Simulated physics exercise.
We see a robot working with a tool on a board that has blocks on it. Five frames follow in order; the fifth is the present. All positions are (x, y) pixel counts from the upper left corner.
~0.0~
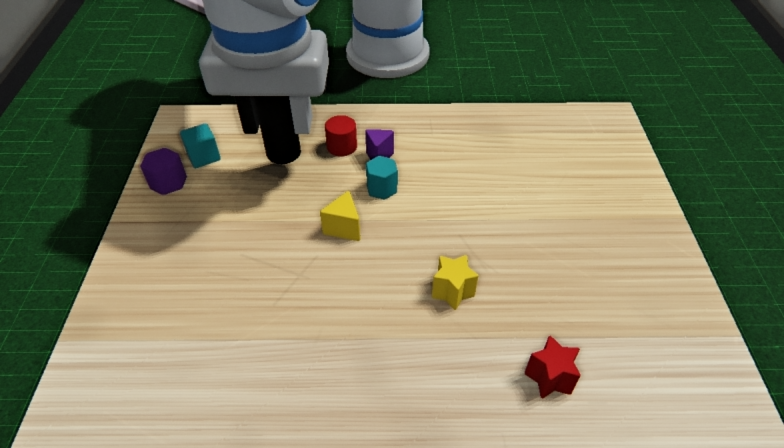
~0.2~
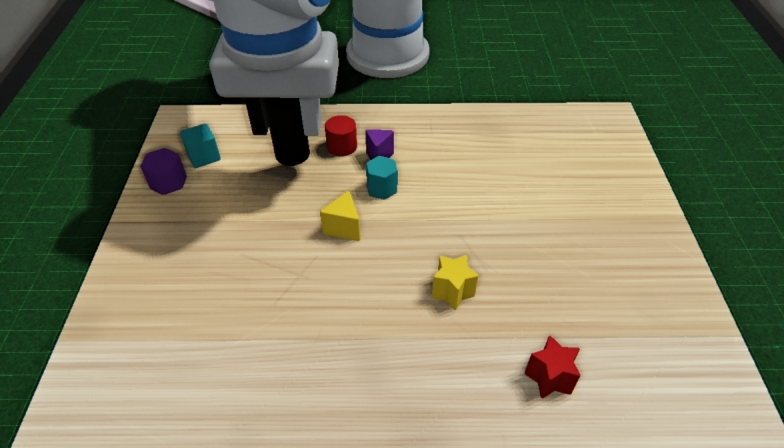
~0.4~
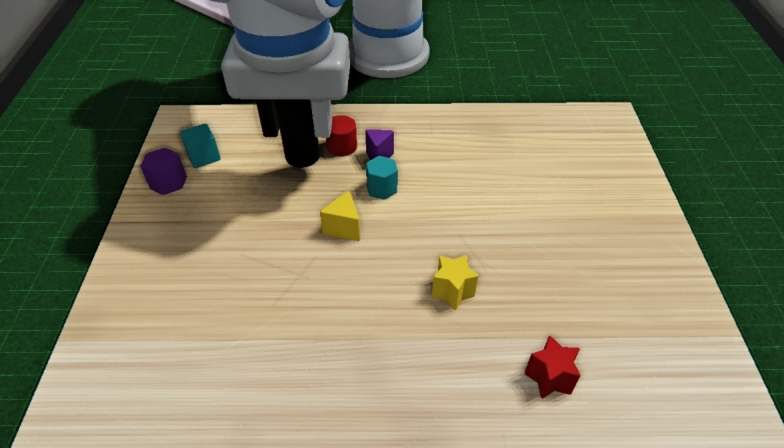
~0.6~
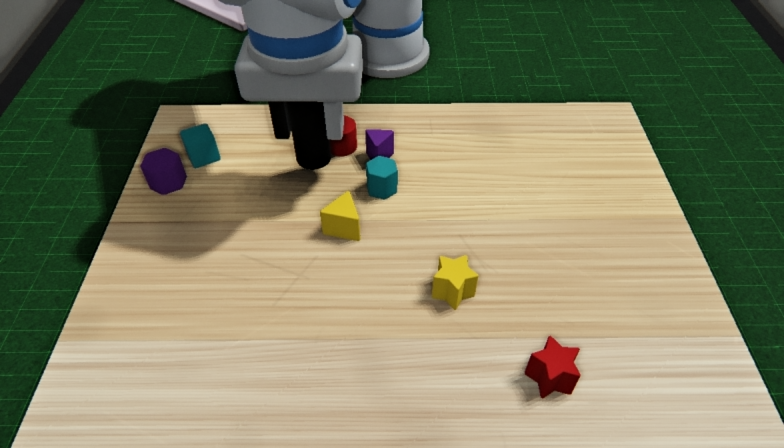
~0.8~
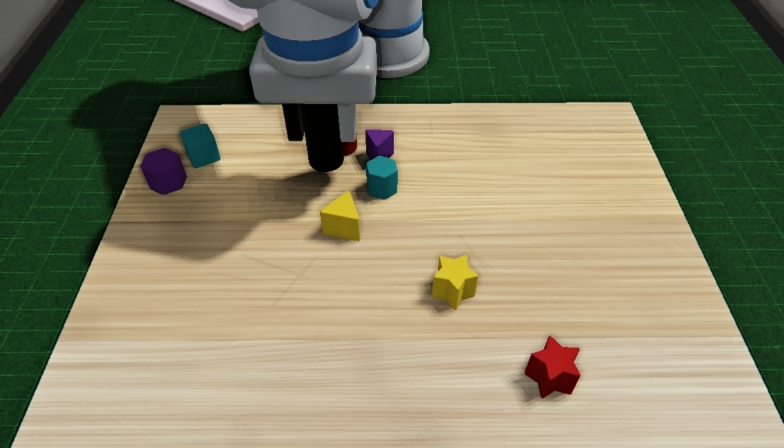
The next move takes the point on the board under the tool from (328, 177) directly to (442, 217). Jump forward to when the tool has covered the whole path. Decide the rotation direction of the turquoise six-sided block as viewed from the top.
It makes a counterclockwise turn.
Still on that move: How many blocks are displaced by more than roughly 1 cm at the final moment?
This push will displace one block.
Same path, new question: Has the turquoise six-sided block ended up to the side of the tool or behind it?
It seems so.
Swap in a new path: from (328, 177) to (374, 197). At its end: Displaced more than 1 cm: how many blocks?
I'd say one block gets moved.
The first path, step by step. One third of the way, tool (364, 173); turquoise six-sided block (399, 169).
Two thirds of the way, tool (403, 187); turquoise six-sided block (436, 173), turned 60° anticlockwise.
At the end, tool (444, 201); red circular block unmoved; turquoise six-sided block (457, 173), turned 110° anticlockwise.
